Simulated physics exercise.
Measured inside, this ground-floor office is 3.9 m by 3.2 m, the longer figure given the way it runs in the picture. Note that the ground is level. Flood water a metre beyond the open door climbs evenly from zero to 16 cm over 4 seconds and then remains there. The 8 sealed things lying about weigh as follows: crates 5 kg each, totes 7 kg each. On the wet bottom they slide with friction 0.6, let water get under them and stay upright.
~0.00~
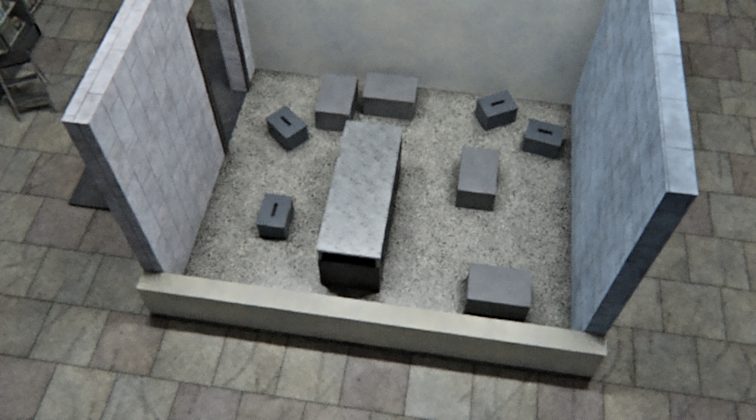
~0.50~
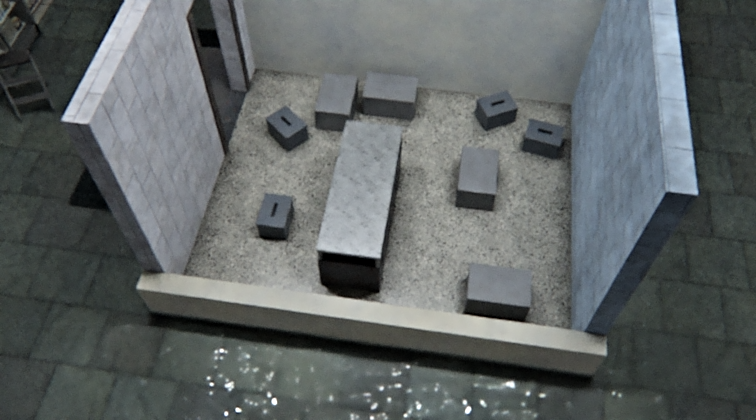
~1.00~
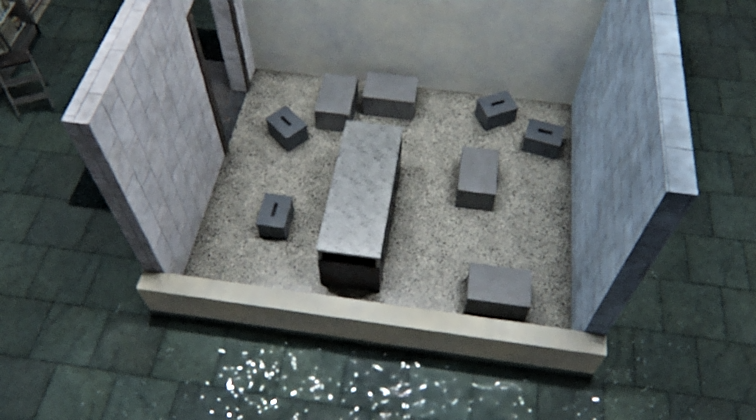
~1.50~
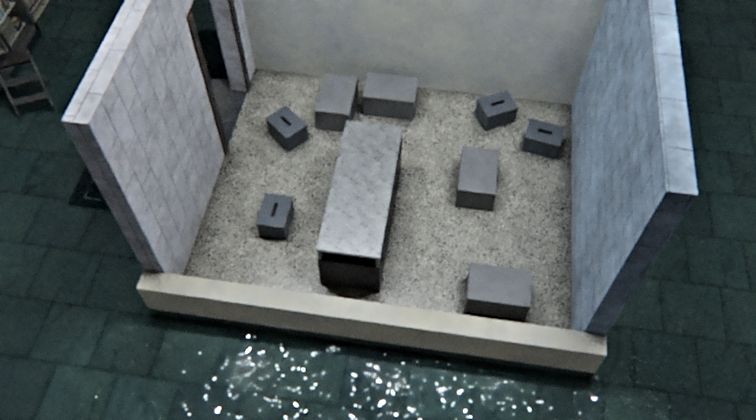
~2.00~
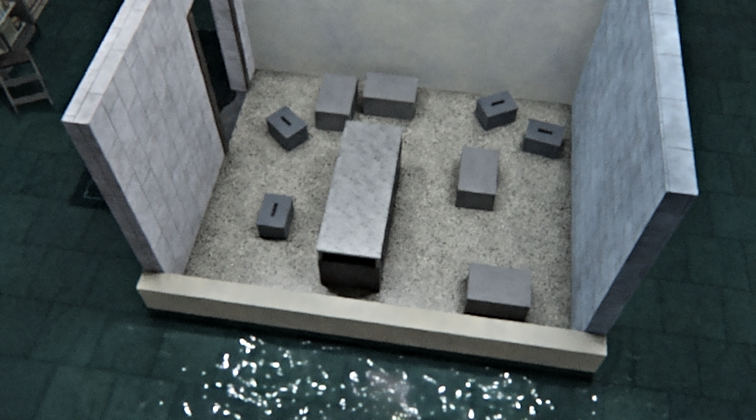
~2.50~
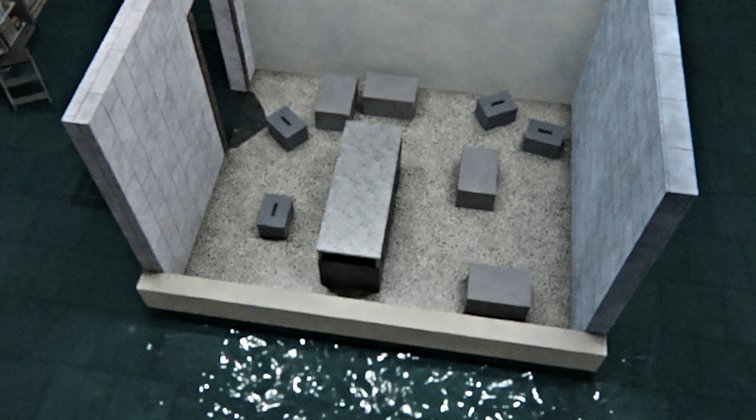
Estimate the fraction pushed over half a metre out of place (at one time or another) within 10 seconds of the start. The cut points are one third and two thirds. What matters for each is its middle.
It falls at two thirds or higher.
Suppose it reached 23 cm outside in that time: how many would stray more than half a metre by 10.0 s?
Count under that change: 7.
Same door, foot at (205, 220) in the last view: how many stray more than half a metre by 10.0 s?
Then it comes to 4.
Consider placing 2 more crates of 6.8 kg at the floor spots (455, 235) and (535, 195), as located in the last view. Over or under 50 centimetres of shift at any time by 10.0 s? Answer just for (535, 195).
Here it's too far.
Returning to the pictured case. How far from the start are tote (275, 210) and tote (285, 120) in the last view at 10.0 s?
0 cm, 250 cm.
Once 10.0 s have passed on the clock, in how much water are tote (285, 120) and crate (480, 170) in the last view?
6 and 4 cm.
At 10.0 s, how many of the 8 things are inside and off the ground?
The count is 6.
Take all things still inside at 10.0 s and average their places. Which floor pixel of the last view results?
The centre is close to (480, 251).
After 3.5 s 0 of 8 are over 50 cm from their spots; 0 afloat.
After 4.5 s 0 of 8 are over 50 cm from their spots; 0 afloat.
After 7.0 s 3 of 8 are over 50 cm from their spots; 2 afloat.
After 10.0 s 6 of 8 are over 50 cm from their spots, and 6 have been at some point; 6 afloat.
